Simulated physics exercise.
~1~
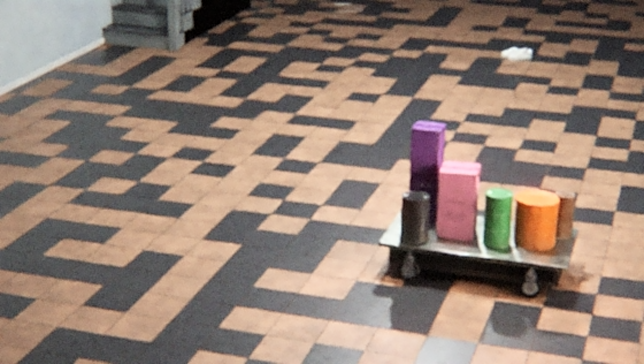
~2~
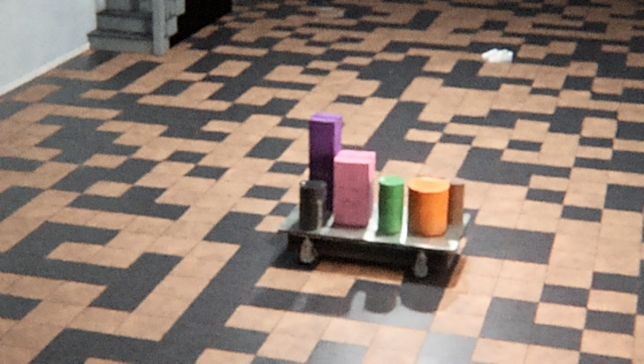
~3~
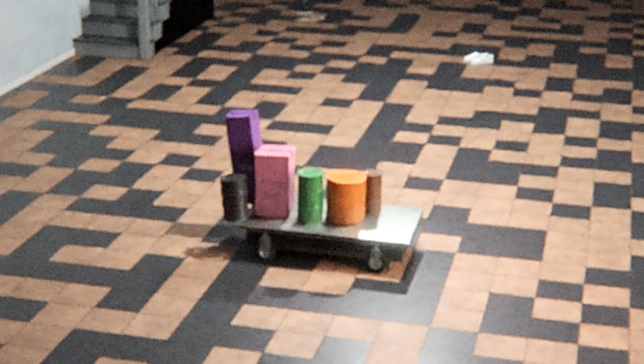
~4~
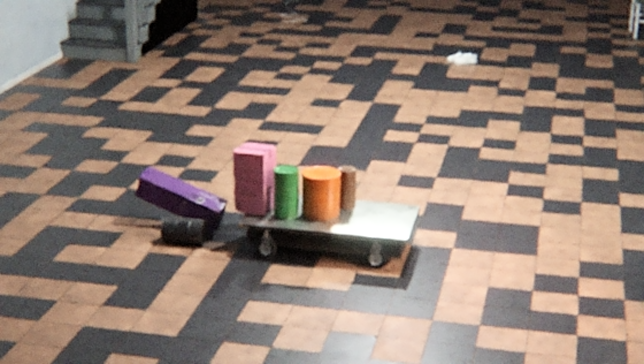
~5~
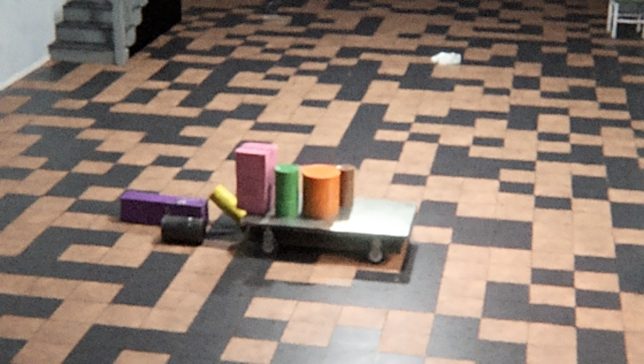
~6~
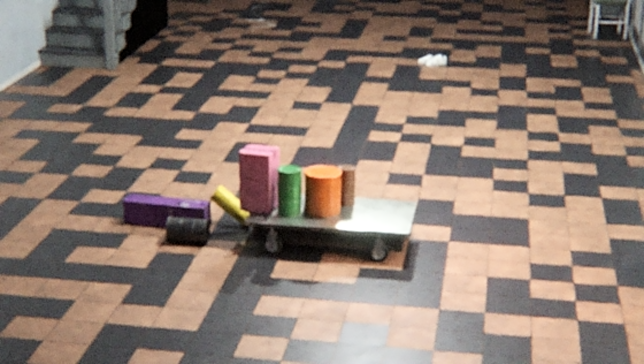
A flat cart rolls leftward across a brown and black checkered floor, seen from slightly above, with grey steps at the upper left. On its deck stand a tall purple box and a black canister at the left, then a pink box, a green canister, an orange pail and a brown canister. As the cart comes to a stop, the purple box tips off the left end and the black canister topples to the floor with it. A yellow canister then comes into view, leaning against the cart's left end. The pink box, green canister, orange pail and brown canister remain standing aboard.
